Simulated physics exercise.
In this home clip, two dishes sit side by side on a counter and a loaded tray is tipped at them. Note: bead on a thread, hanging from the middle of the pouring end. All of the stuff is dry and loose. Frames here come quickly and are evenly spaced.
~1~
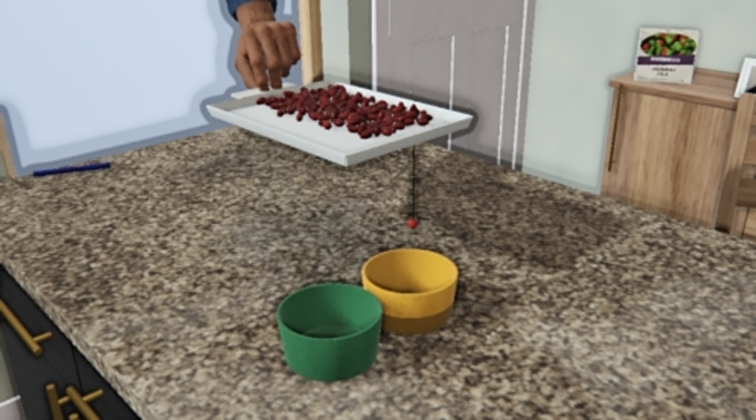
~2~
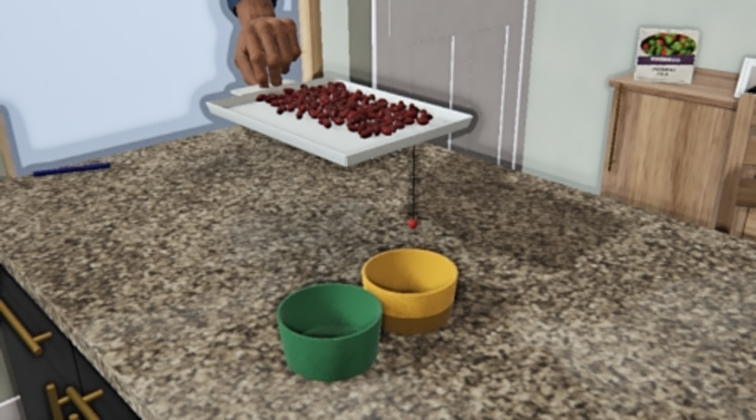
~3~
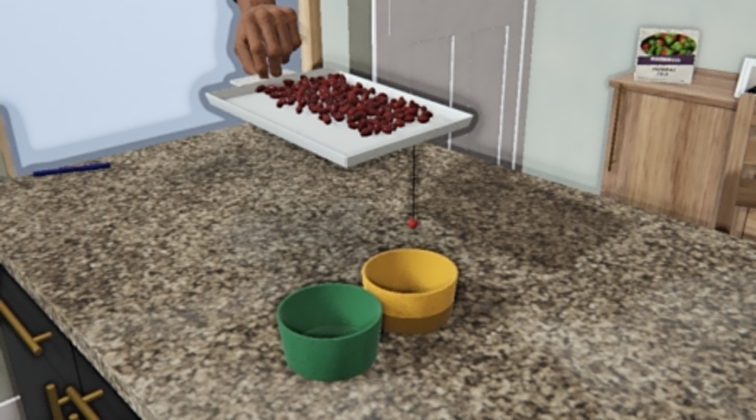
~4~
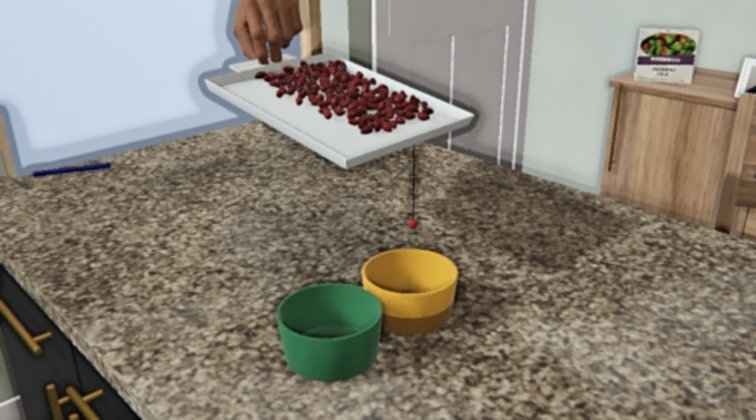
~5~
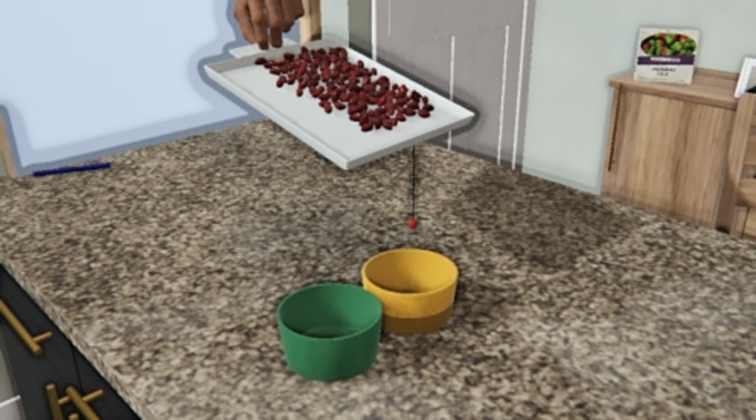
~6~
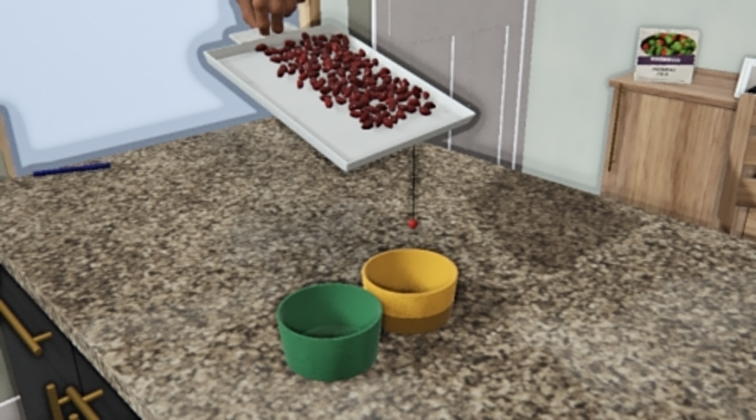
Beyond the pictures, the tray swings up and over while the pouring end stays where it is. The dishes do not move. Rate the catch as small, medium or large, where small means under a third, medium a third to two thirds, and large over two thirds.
Medium.
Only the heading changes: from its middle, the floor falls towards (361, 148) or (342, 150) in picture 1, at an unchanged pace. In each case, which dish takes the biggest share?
Try one - the dish to the right; try two - the dish to the right.
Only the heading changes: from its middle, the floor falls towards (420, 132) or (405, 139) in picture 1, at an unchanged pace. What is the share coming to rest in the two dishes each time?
The first comes to 0 %, while the second comes to 30 %.
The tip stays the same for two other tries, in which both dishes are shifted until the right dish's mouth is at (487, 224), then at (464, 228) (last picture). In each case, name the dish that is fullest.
First place: The left-hand one. Second place: The left-hand one.
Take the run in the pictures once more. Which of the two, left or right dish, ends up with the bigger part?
Well, that is the right of the two.
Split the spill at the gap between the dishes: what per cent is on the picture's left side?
It comes out at roughly 20 percent.
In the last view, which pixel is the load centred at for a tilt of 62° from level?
(395, 129).
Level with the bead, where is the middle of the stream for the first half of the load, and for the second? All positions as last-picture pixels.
(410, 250), then (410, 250).
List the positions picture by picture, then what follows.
In the first picture, corners of the pouring end at (346, 154) and (468, 116), level; middle of the load at (339, 108), kidney beans; left dish at (365, 350); right dish at (444, 306); bead on its thread at (413, 224).
In the second picture, corners of the pouring end at (346, 154) and (468, 116), level; middle of the load at (339, 106).
In the third picture, corners of the pouring end at (346, 155) and (468, 115), tipped barely, lowest at the left corner; middle of the load at (339, 100).
In the fourth picture, corners of the pouring end at (347, 157) and (469, 114), tipped a little, lowest at the left corner; middle of the load at (340, 91).
In the fifth picture, corners of the pouring end at (347, 159) and (470, 114), tipped a little, lowest at the left corner; middle of the load at (340, 82).
In the sixth picture, corners of the pouring end at (348, 160) and (471, 113), tipped clearly, lowest at the left corner; middle of the load at (341, 73); left dish at (365, 350); right dish at (444, 306).
Soon after the last picture, tray tipped steeply; most on the tray; a stray few in the right dish; a stray few outside both; about a quarter in the air.
A little later, tray tipped past a quarter turn; a small part on the tray; a stray few in the left dish; about a third in the right dish; about a quarter outside both; about a quarter in the air.
Later still, tray tipped past a quarter turn; a stray few in the left dish; about half in the right dish; about half outside both.
At rest, tray tipped past a quarter turn; a stray few in the left dish; about half in the right dish; about half outside both.
